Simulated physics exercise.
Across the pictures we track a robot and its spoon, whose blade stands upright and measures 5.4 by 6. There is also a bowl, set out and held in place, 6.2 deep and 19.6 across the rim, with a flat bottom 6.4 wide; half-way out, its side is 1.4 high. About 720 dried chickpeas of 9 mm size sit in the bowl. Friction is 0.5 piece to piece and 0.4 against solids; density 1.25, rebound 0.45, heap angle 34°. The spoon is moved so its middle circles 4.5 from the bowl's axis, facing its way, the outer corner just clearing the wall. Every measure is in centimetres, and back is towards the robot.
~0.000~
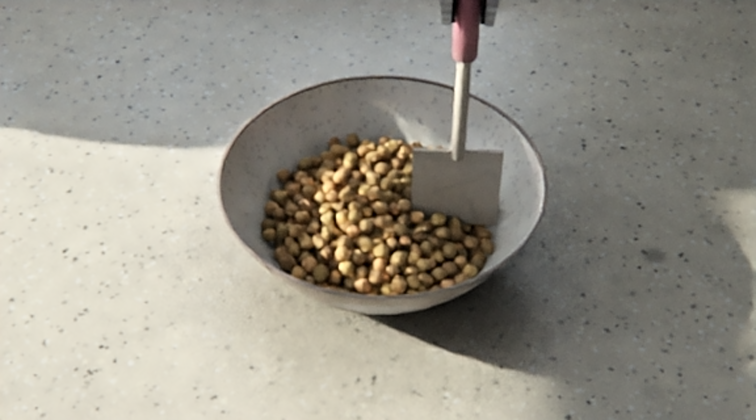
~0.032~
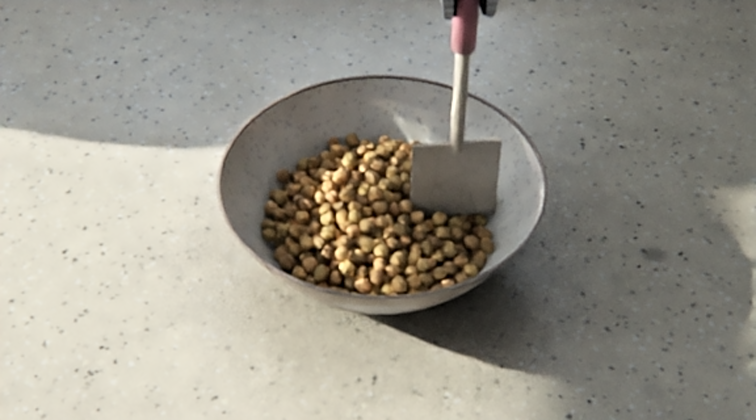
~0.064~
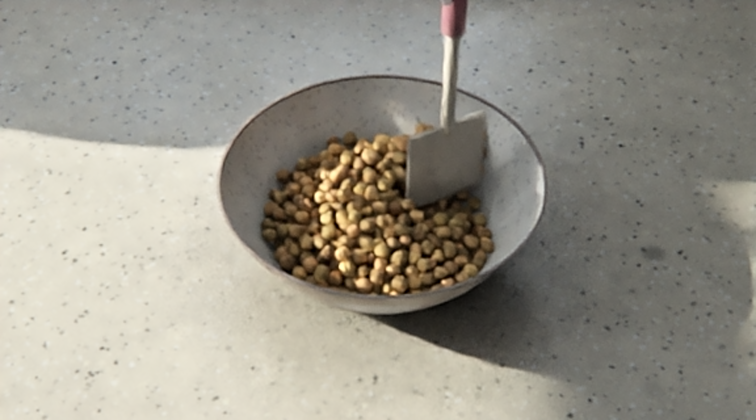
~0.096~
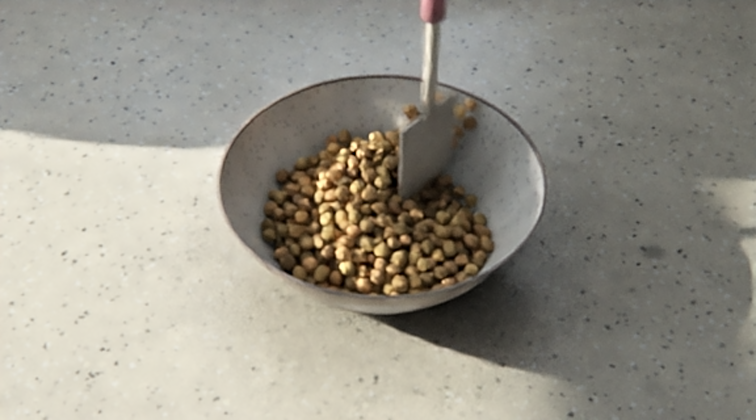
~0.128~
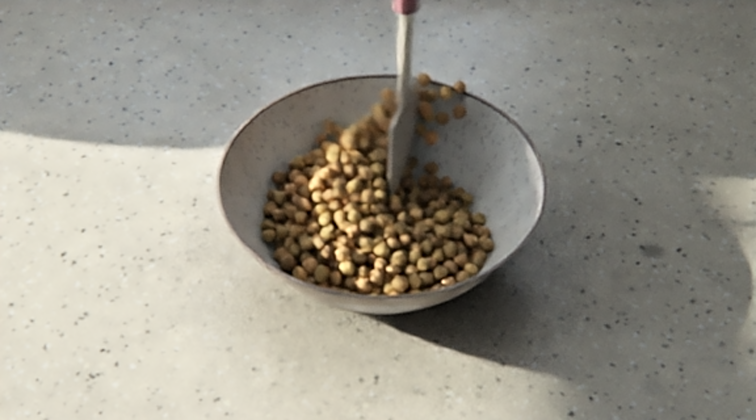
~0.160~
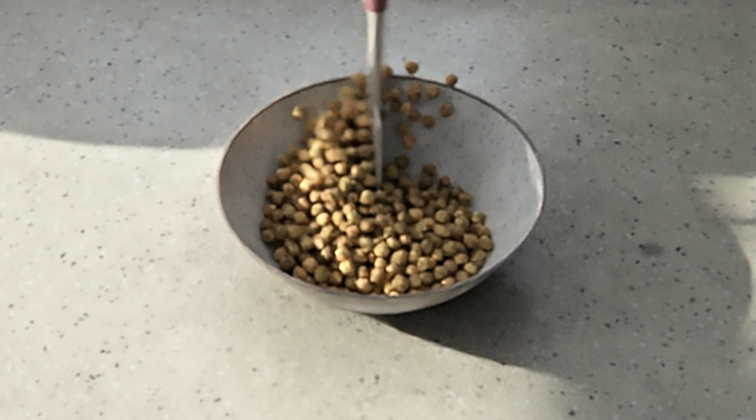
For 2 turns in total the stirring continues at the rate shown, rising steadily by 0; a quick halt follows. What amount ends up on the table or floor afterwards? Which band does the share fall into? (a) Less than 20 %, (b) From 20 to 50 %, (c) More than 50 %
(b) From 20 to 50 %.
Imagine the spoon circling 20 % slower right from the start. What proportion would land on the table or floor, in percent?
About 20 percent, I'd say.
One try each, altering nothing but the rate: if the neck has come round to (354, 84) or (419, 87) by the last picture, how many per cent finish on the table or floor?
Some 35 and 10 per cent respectively.
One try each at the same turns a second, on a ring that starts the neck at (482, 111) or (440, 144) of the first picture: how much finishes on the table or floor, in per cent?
Near 0 and 20 in a hundred, one try each.
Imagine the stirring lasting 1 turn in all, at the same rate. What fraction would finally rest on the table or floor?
Then some 20 per cent.
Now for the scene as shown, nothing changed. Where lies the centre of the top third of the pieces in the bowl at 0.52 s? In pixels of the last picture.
About (482, 204).
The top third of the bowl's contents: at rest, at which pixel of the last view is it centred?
Roughly at pixel (436, 185).
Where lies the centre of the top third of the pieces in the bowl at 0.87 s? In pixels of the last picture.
Top-third centre at approx. (329, 254).
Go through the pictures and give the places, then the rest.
In the first frame, spoon neck at (460, 131), 0° round; upper third of the load around (377, 208), from x 270 to 490, top at y 140; 716 in the bowl.
In the second frame, spoon neck at (458, 123), 9° round; upper third of the load around (378, 206), from x 270 to 490, top at y 140.
In the third frame, spoon neck at (449, 106), 30° round; upper third of the load around (379, 198), from x 270 to 490, top at y 130.
In the fourth frame, spoon neck at (430, 92), 52° round; upper third of the load around (378, 193), from x 270 to 490, top at y 100.
In the fifth frame, spoon neck at (404, 83), 74° round; upper third of the load around (368, 186), from x 270 to 490, top at y 80.
In the sixth frame, spoon neck at (376, 81), 96° round; upper third of the load around (352, 181), from x 265 to 485, top at y 70; 714 in the bowl, 2 in flight or on the tool.
After 0.52 s, 340° round, highest piece 9 above the table; 606 in the bowl, 80 on the table or floor, 30 in flight or on the tool.
After 0.87 s, 224° round, highest piece 9 above the table; 535 in the bowl, 164 on the table or floor, 17 in flight or on the tool.
After 1.25 s, 0° round, highest piece 6 above the table; 504 in the bowl, 211 on the table or floor, 1 in flight or on the tool.
After 1.95 s, 0° round, highest piece 6 above the table; 504 in the bowl, 212 on the table or floor.
At rest, 504 in the bowl, 212 on the table or floor. That is 30 % on the table or floor.
